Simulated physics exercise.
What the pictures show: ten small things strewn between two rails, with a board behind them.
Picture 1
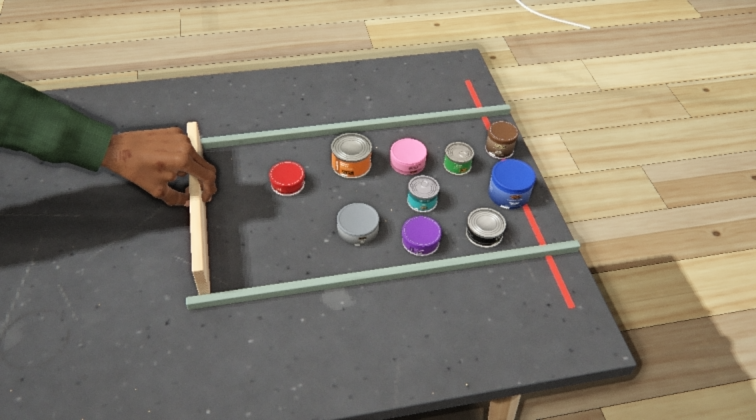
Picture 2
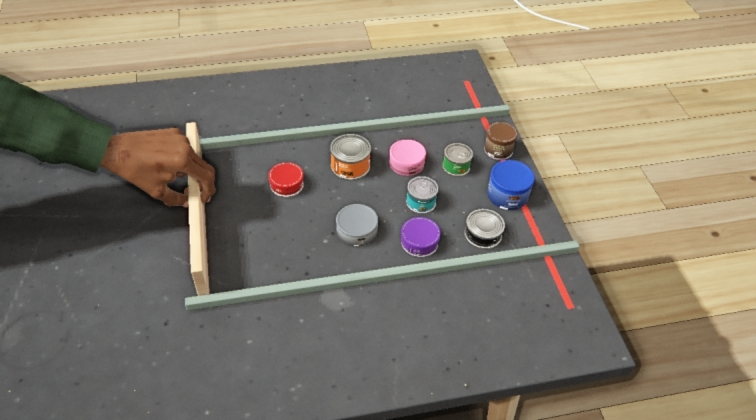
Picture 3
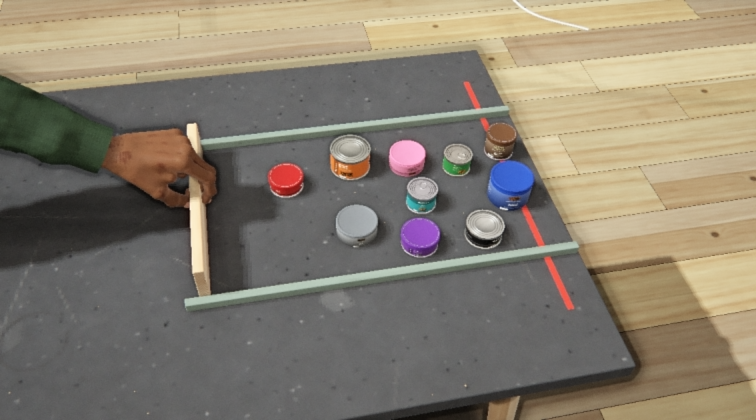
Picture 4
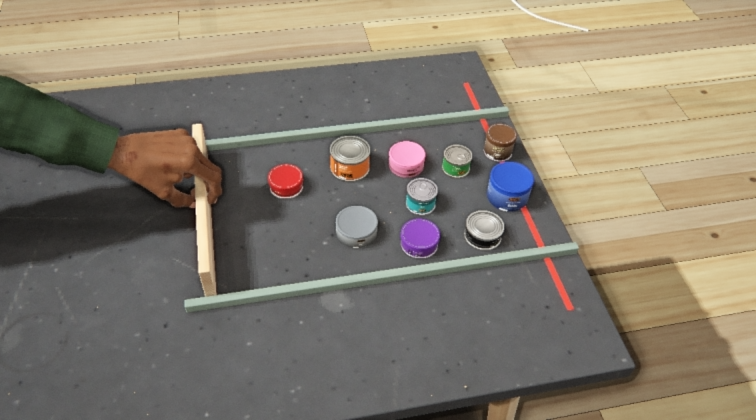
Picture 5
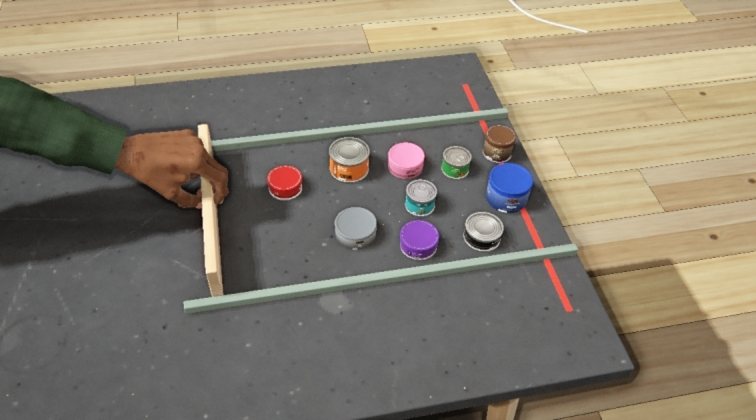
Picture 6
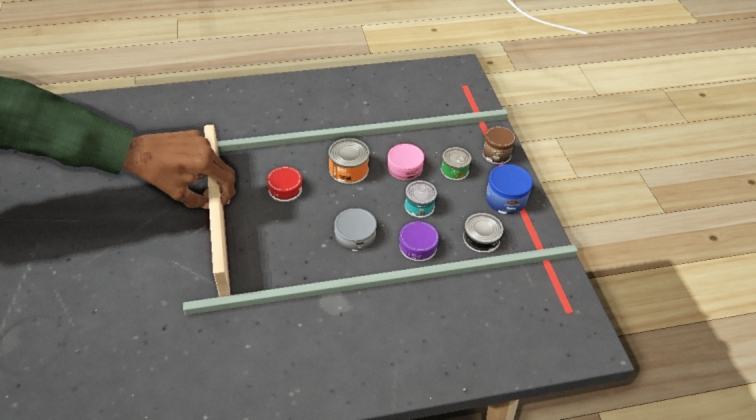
A hand slides a wooden board slightly right between two rails, behind small colourful tins.
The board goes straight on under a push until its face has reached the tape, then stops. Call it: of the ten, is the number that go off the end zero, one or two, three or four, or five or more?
Five or more go off.
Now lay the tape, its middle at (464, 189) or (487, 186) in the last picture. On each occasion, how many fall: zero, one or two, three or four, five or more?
Not one; either one or two.
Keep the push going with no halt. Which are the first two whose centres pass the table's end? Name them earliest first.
Brown pot, blue tub.
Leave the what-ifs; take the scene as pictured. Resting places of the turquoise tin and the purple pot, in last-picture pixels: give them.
Turquoise tin: About (526, 178); purple pot: About (555, 232).
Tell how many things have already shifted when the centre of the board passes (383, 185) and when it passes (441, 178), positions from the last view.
I count 7 first and 10 after.
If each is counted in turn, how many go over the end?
Count: 5.
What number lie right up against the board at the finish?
It's 5 of them.
Early on, none off yet; brown pot at rest near (499, 146); blue tub at rest near (509, 190); green tin at rest near (456, 164).
A while later, none off yet; brown pot at rest near (499, 146); blue tub at rest near (509, 190); green tin travelled about its own width near (488, 171).
Finally, the number that fall off is five or more; lost, pink tub, black tin, green tin, blue tub and brown pot.
